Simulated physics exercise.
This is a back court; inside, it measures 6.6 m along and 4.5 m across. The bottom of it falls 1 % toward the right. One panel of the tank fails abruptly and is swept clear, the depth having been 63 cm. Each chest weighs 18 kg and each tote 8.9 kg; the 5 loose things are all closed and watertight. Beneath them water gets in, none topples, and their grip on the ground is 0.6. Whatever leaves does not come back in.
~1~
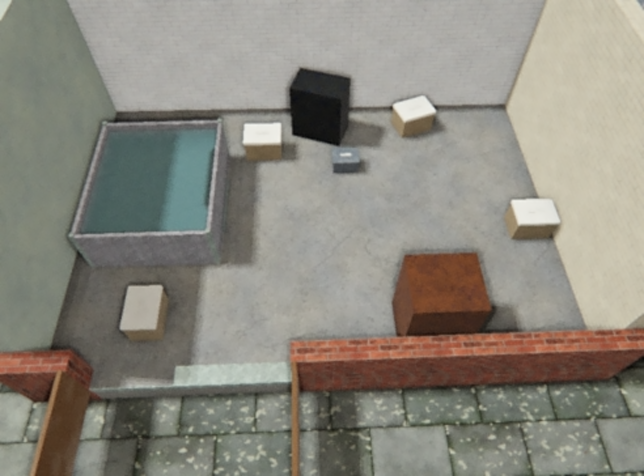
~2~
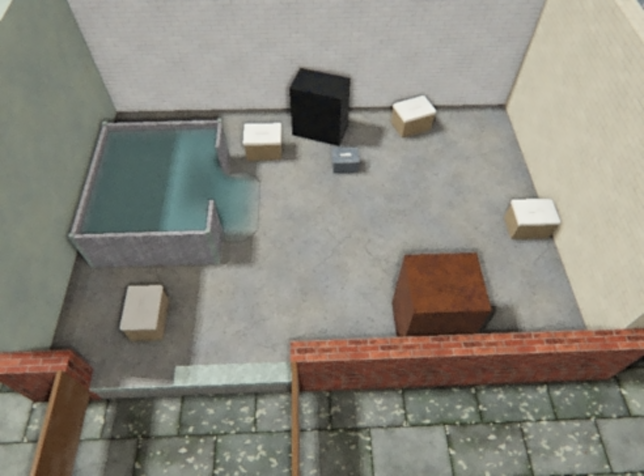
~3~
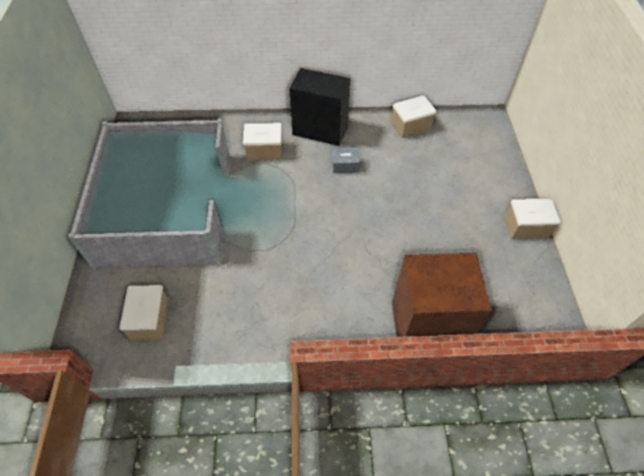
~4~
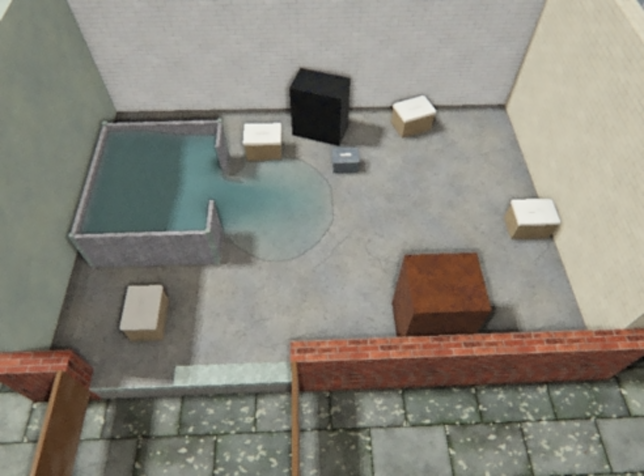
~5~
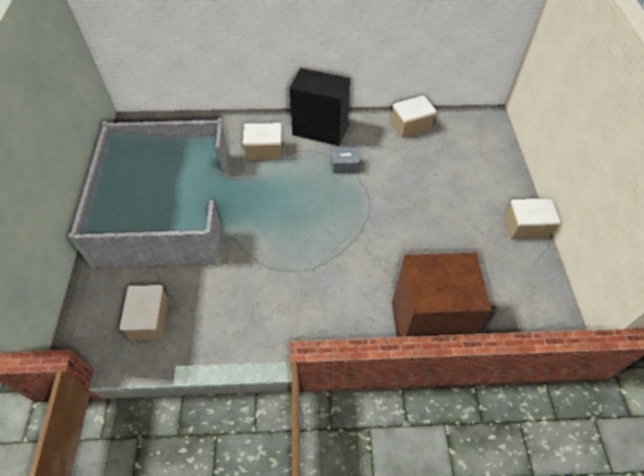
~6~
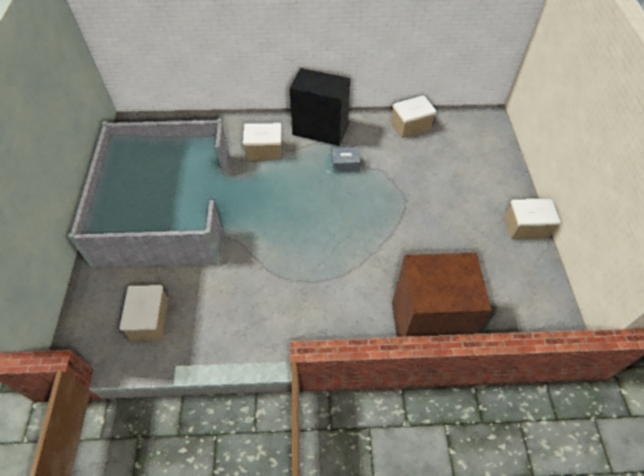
Water poured through a gap that opened in the right side of a tank and spread rightward across the courtyard floor in a widening pool, while the boxes around it stayed put.
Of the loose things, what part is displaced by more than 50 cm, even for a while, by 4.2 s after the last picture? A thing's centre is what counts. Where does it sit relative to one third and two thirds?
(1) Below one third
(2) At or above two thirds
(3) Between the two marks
(3) Between the two marks.
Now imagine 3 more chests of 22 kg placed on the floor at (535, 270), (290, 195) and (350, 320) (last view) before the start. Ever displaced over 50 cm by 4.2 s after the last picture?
Result, one by one: Exceeded, exceeded and not exceeded.
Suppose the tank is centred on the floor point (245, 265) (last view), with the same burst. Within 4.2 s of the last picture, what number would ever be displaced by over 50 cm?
So the tally would be 2.
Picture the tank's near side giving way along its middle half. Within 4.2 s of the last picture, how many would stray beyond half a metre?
So the tally would be 1.
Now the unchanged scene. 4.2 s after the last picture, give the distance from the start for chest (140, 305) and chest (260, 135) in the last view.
Shifts in order: 0 cm; 0 cm.
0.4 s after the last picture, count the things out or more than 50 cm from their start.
Count then: 0.
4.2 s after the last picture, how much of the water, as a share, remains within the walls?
Still held: Near 100 %.
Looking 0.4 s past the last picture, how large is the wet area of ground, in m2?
Wet: Near 11.0 m2.
Then, 0.4 s after the last picture 0 of 5 are over 50 cm from their spots; 0 afloat.
Then, 1.5 s after the last picture 1 of 5 are over 50 cm from their spots; 1 afloat.
Then, 2.8 s after the last picture 2 of 5 are over 50 cm from their spots; 2 afloat.
Then, 4.2 s after the last picture 3 of 5 are over 50 cm from their spots, and 3 have been at some point; 3 afloat.
